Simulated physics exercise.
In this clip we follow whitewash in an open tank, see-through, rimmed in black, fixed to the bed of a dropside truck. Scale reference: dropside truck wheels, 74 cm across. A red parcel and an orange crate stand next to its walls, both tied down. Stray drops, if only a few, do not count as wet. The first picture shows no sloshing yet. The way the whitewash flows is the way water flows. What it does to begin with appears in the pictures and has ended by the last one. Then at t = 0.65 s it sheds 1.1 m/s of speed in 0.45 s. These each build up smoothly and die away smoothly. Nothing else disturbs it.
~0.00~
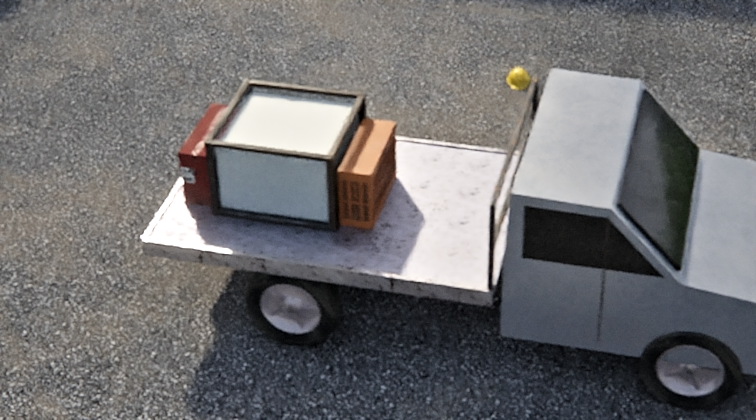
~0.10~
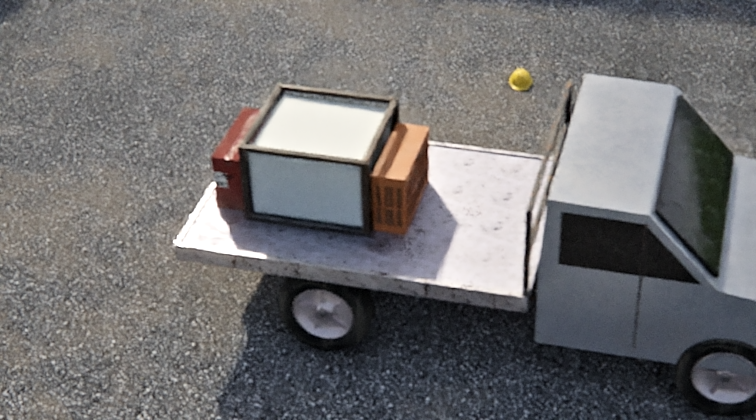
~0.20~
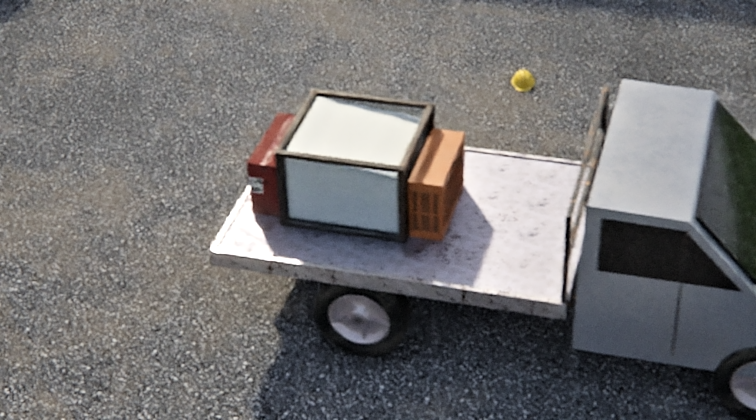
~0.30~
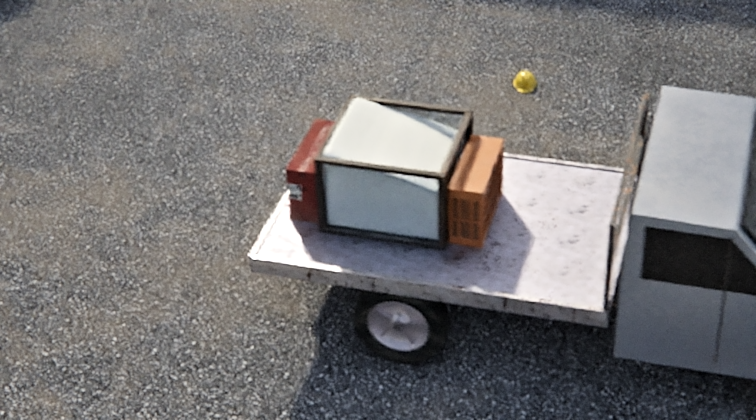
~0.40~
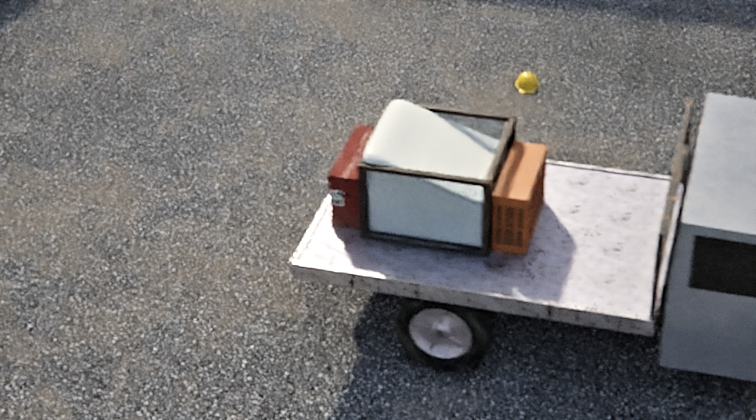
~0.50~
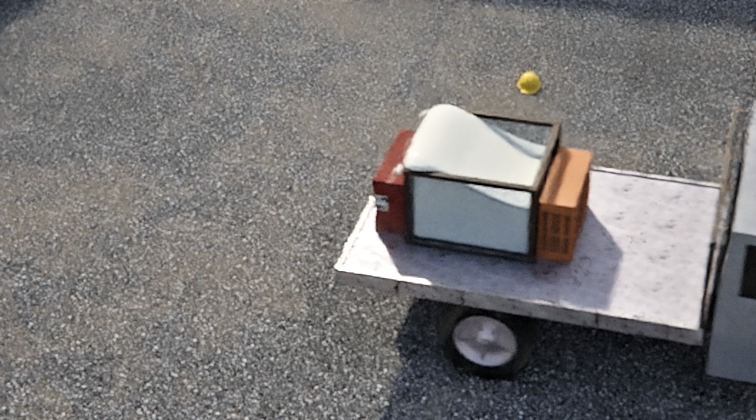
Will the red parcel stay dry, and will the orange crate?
Result: Red parcel catches the liquid; orange crate catches the liquid.
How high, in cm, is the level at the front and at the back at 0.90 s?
It reads roughly 74 cm up front and 44 cm at the back.
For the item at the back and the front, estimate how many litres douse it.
About 10 L, then about 27 L.
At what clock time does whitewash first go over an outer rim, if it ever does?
Near 0.6 s.
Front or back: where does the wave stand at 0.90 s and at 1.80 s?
It sits at the forward end first, and later at the rearward end.
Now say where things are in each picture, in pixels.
In the first frame, level at the front (347, 107); level at the back (256, 96); still flat; the front is on the right, levels are read along the far wall; the red parcel stands at the back; the orange crate stands at the front; a wheel hub at (289, 313).
In the second frame, level at the front (380, 112); level at the back (289, 100); still flat.
In the third frame, level at the front (415, 120); level at the back (324, 103); rising 4° towards the back.
In the fourth frame, level at the front (454, 135); level at the back (361, 101); rising 16° towards the back.
In the fifth frame, level at the front (497, 145); level at the back (403, 103); rising 20° towards the back.
In the sixth frame, level at the front (542, 151); level at the back (448, 108); rising 20° towards the back; a wheel hub at (484, 345).
By 0.90 s front 73 cm, middle 52 cm, back 44 cm above the floor; the loss stands at 2 per cent, over the back.
By 1.30 s front 66 cm, middle 48 cm, back 37 cm above the floor; the loss stands at 4 per cent, over the front and the back.
By 1.80 s front 34 cm, middle 47 cm, back 74 cm above the floor; the loss stands at 11 per cent, over the front.
By 4.09 s the loss stands at 14 per cent, over the front; the red parcel has caught 10 litres and the orange crate 27 litres.
